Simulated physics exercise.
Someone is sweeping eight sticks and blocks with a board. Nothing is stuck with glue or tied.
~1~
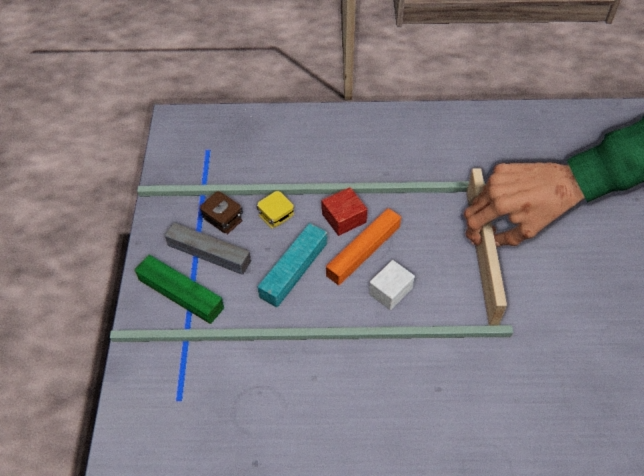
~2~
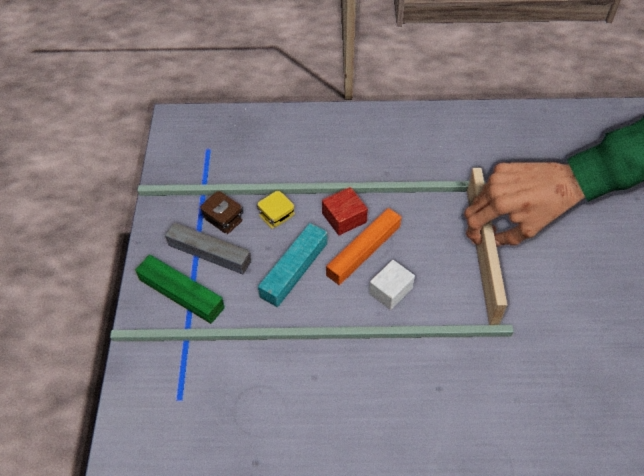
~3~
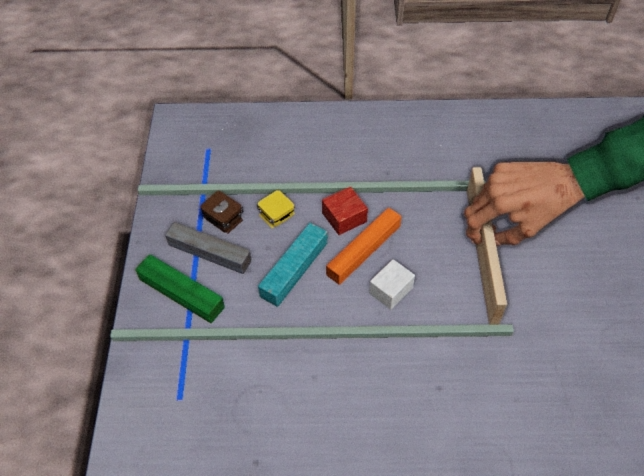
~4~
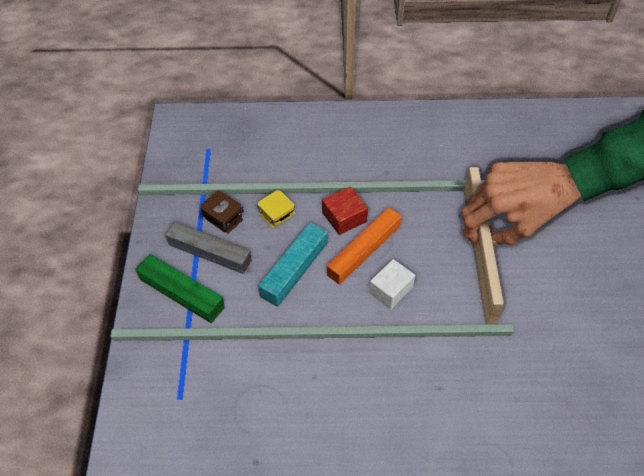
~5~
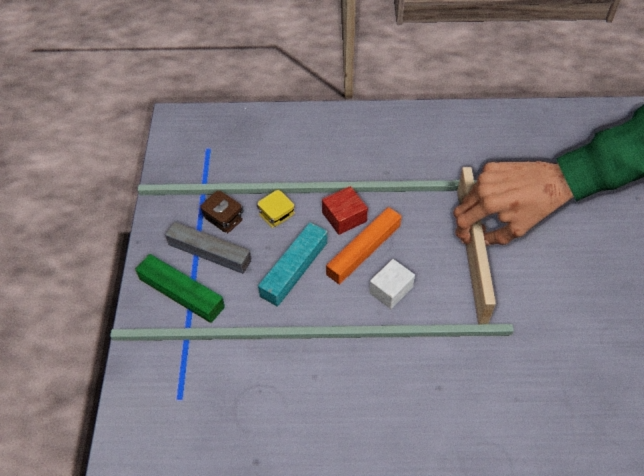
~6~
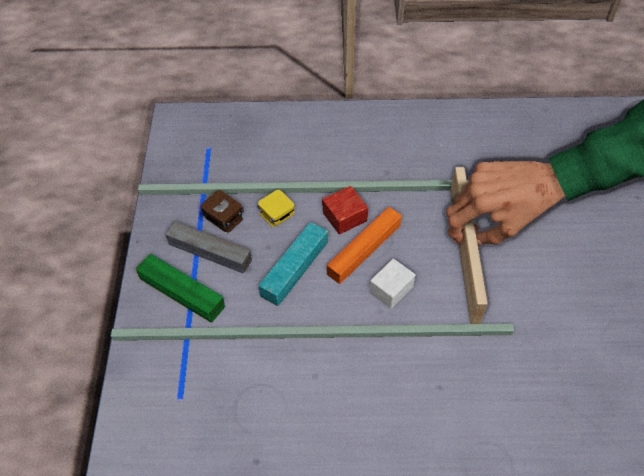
A hand in a green sleeve held a wooden board still between two pale rails, then slid it slightly left toward the scattered colored sticks and blocks, which stayed in place without being touched.
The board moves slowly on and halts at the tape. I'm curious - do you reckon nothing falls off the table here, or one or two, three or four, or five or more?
I'd say one or two fall off.
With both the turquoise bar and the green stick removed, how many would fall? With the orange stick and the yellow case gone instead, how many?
Count: 2 (first case); 0 (second).
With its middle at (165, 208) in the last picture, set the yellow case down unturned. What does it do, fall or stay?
So it drops, then.
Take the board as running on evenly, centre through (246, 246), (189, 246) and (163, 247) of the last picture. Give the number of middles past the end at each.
In order, that gives 0, then 3, then 5.
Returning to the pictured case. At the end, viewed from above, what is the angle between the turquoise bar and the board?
About 20°.
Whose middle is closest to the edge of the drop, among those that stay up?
The green stick finishes closest.
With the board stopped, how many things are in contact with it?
It touches 3.
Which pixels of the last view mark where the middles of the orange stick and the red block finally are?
In the last picture, roughly (169, 258) and (184, 200).
Soon after, none off yet; green stick at rest near (180, 287); grey stick at rest near (209, 247); brown case at rest near (222, 213).
Then, none off yet; green stick at rest near (179, 288); grey stick moved a little near (183, 244); brown case moved about its own width near (201, 213).
At rest, the number that fall off is one or two; fallen, brown case and grey stick.
